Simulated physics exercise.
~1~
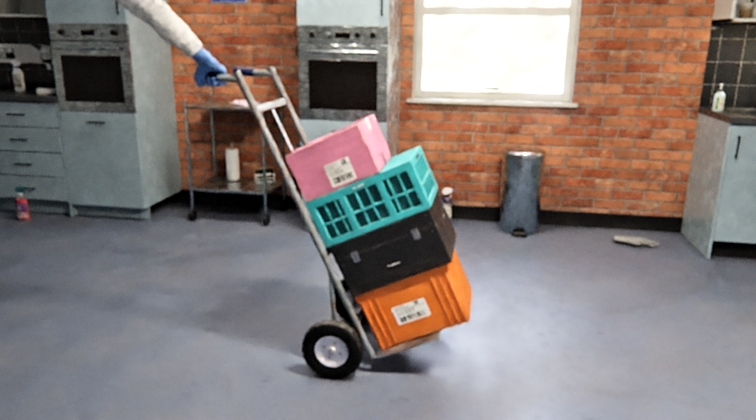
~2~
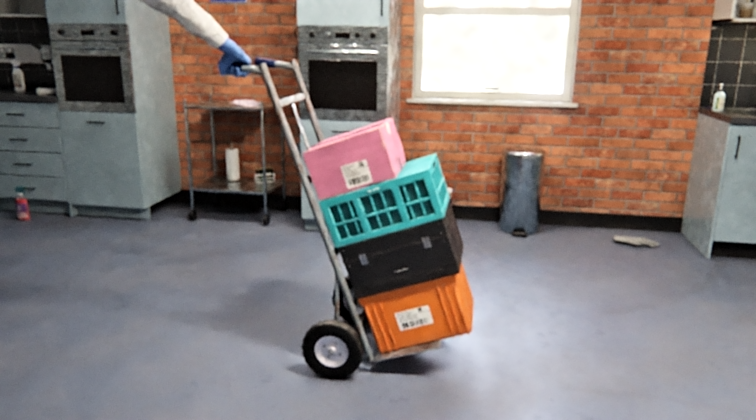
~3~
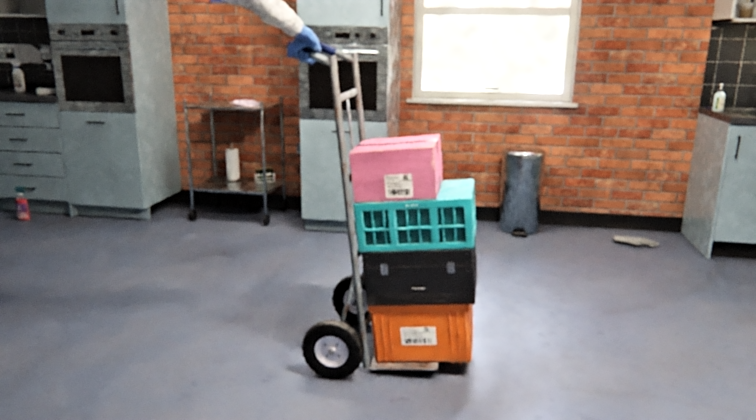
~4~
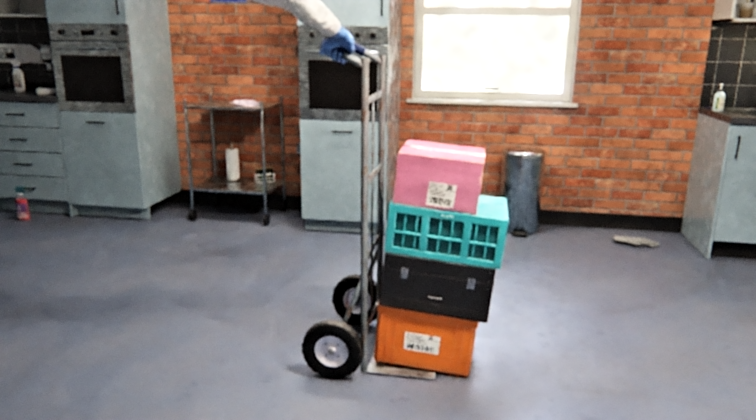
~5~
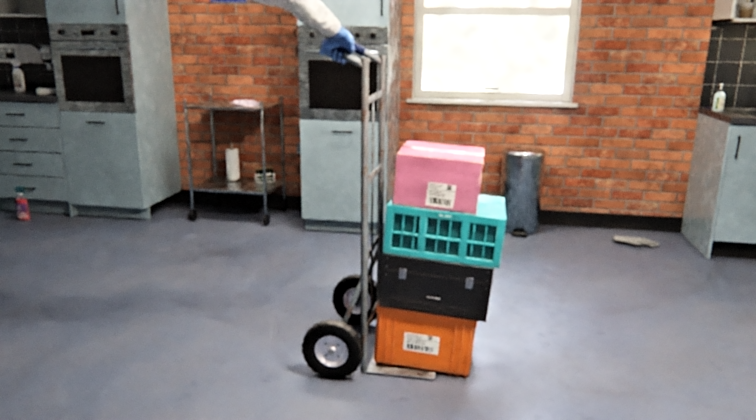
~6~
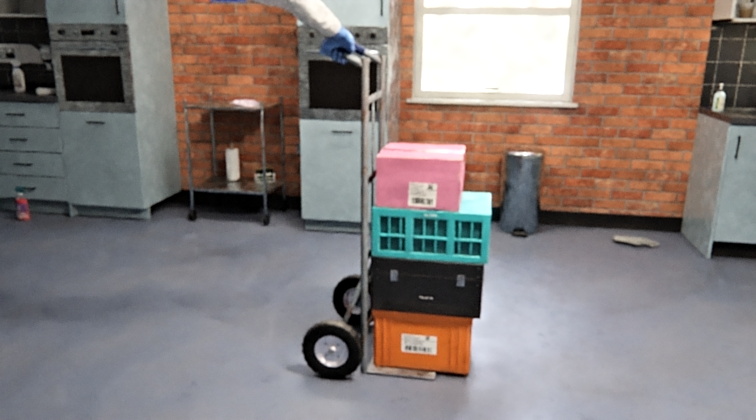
A blue-gloved hand at the upper left grips the handle of a metal sack truck, seen from the side in a kitchen with brick walls and a grey-blue floor. The truck leans back to the left, carrying an orange tote at the bottom, then a black toolbox, a turquoise crate and a pink parcel on top. The hand swings the handle up and rightward until the truck stands upright. The stack slides a little away from the frame, tipping slightly, then settles back leftward and ends upright, all four items still stacked.
